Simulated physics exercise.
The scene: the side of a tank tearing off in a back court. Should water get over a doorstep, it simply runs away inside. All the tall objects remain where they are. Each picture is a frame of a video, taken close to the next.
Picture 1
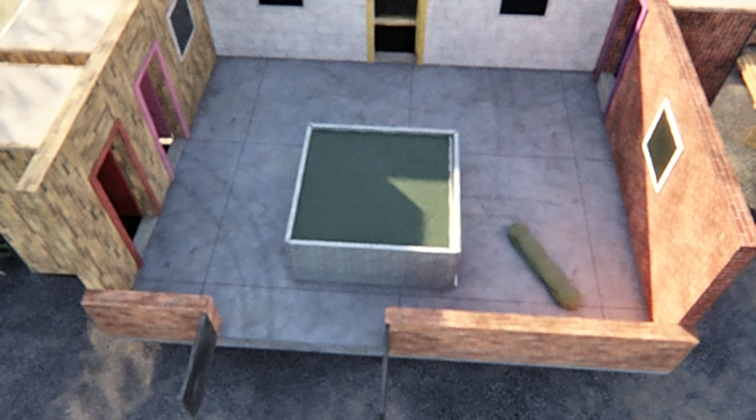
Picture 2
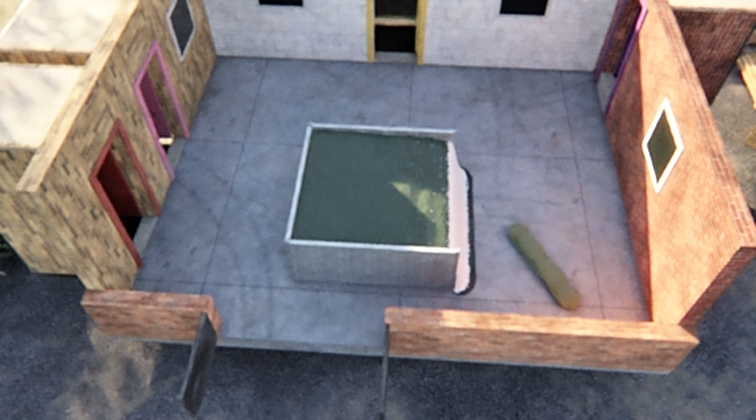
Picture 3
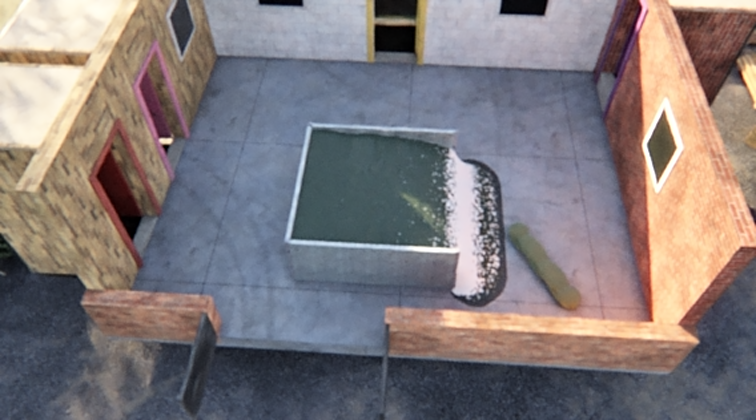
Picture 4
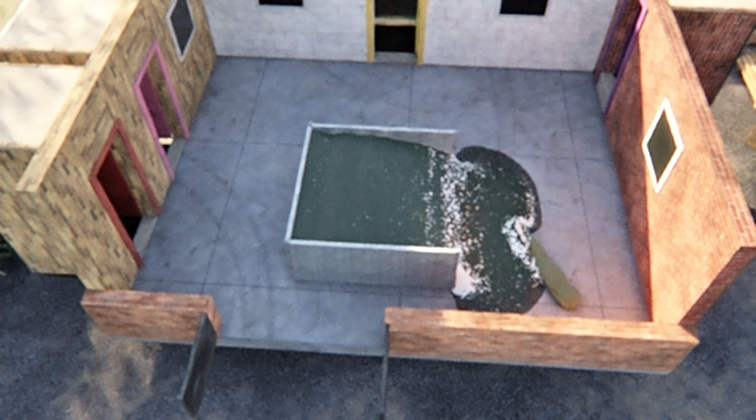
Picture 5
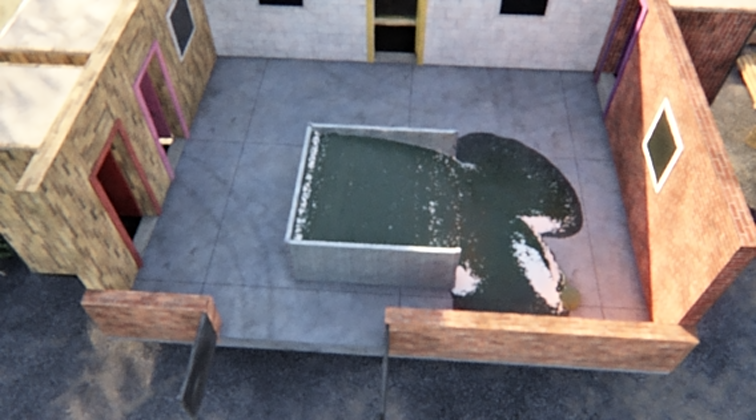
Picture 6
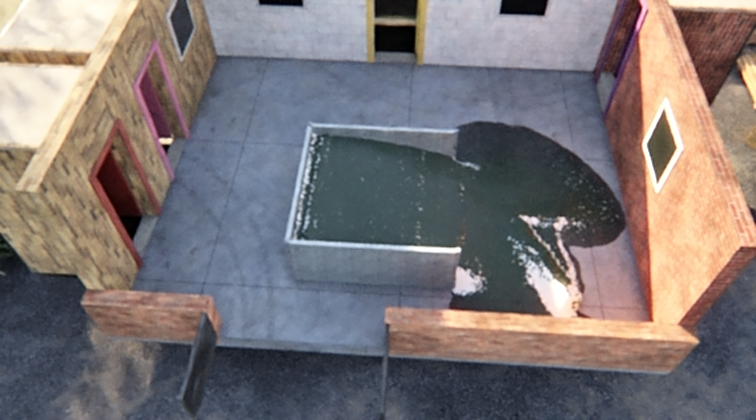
A walled back court with a grey paved floor is seen from high above by a still camera. A pale-rimmed square tank of dark green water stands in the middle, with a mossy log-like object to its right, a stone wall with red and pink doorframes at left, and brick at right. The tank's right side gives way, and dark, foaming water pours out, surges over the log and fans across the paving toward the brick wall.
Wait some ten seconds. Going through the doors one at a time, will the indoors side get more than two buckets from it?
Yellow door: More than two buckets, red door: More than two buckets, purple door: No more than two buckets, pink door: More than two buckets.
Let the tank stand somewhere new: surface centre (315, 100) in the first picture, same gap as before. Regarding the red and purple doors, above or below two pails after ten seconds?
Lab note - red breaks the limit, purple breaks the limit.
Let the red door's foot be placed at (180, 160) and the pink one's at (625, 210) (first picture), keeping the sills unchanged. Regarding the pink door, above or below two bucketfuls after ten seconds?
Checking it, I find the pink door overflows.
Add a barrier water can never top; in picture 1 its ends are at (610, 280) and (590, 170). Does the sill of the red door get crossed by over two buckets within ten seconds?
The red one: Goes past the limit.
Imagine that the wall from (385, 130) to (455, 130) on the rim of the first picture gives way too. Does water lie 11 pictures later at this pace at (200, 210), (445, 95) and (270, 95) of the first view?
In turn: Untouched, then inundated, then untouched.
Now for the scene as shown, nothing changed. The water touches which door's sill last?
My answer: The door marked pink.
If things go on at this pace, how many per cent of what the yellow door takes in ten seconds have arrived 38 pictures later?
Close to 30 %.
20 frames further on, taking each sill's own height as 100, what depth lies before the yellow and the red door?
Approx. 80 % followed by 0 %.
A moment on, water covers 30 % of the floor; the yellow door not reached, the red door not reached, the purple door wet at the sill, nothing in, the pink door not reached.
Next, water covers 35 % of the floor; the yellow door not reached, the red door not reached, the purple door wet at the sill, nothing in, the pink door not reached.
Then, water covers 50 % of the floor; the yellow door wet at the sill, nothing in, the red door not reached, the purple door under two buckets in, the pink door not reached.
Later, water covers 90 % of the floor; the yellow door under two buckets in, the red door under two buckets in, the purple door under two buckets in, the pink door under two buckets in.
In the end, water covers 95 % of the floor; the yellow door over two buckets in, the red door over two buckets in, the purple door under two buckets in, the pink door far over two buckets in.
